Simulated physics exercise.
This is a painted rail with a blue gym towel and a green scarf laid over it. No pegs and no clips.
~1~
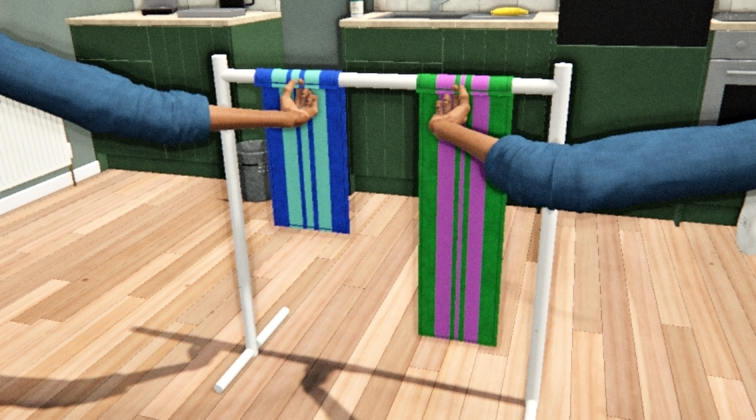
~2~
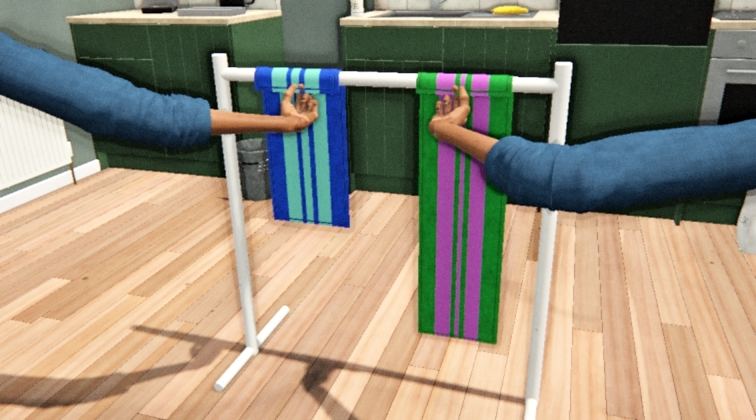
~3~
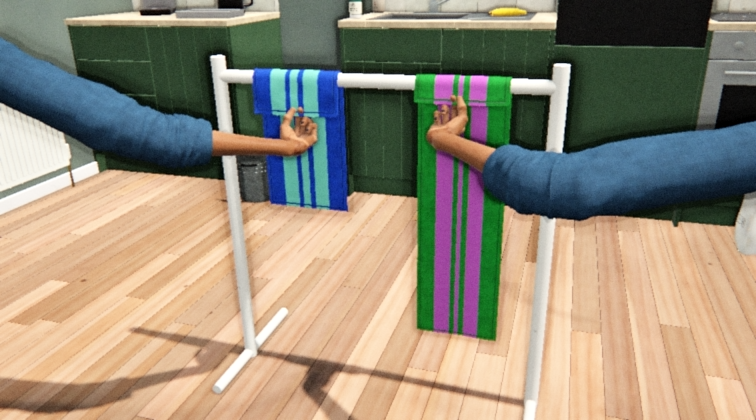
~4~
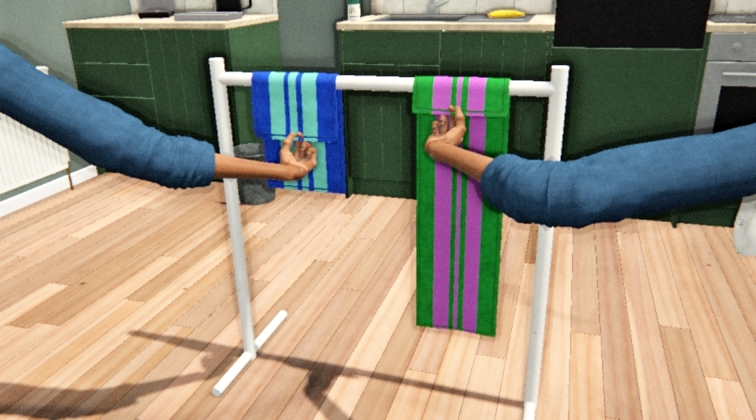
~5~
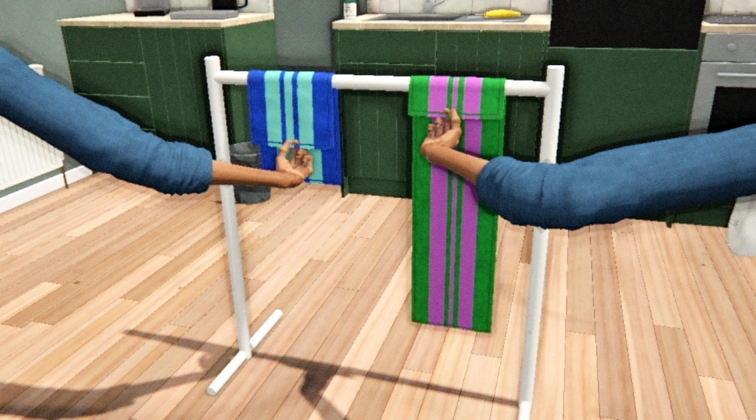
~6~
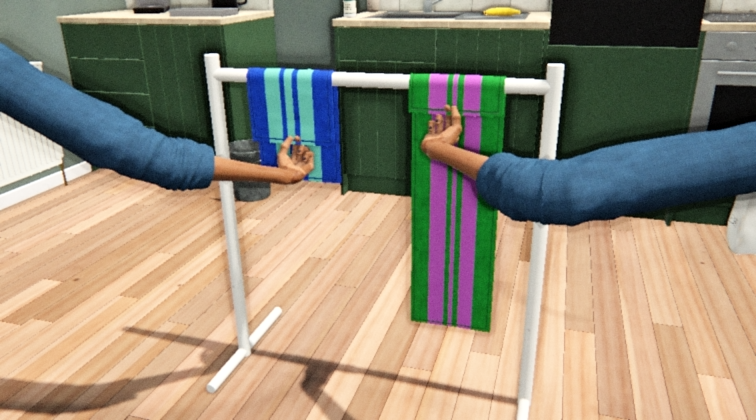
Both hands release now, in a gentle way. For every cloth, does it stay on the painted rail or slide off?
Blue gym towel: Still on; green scarf: Off.
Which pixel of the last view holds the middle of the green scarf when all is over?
You'll see it near (448, 380) once things stop.
Then, 0.32 s after the last picture, gym towel still hanging; scarf clear of the rail and dropping near (453, 248).
Then, 0.56 s after the last picture, gym towel still hanging; scarf in a heap on the floor near (449, 370).
Then, 0.86 s after the last picture, gym towel still hanging; scarf in a heap on the floor near (448, 380).
At rest, gym towel still hanging; scarf in a heap on the floor near (448, 380). The blue gym towel hangs there and the green scarf is pulled off by its long side.
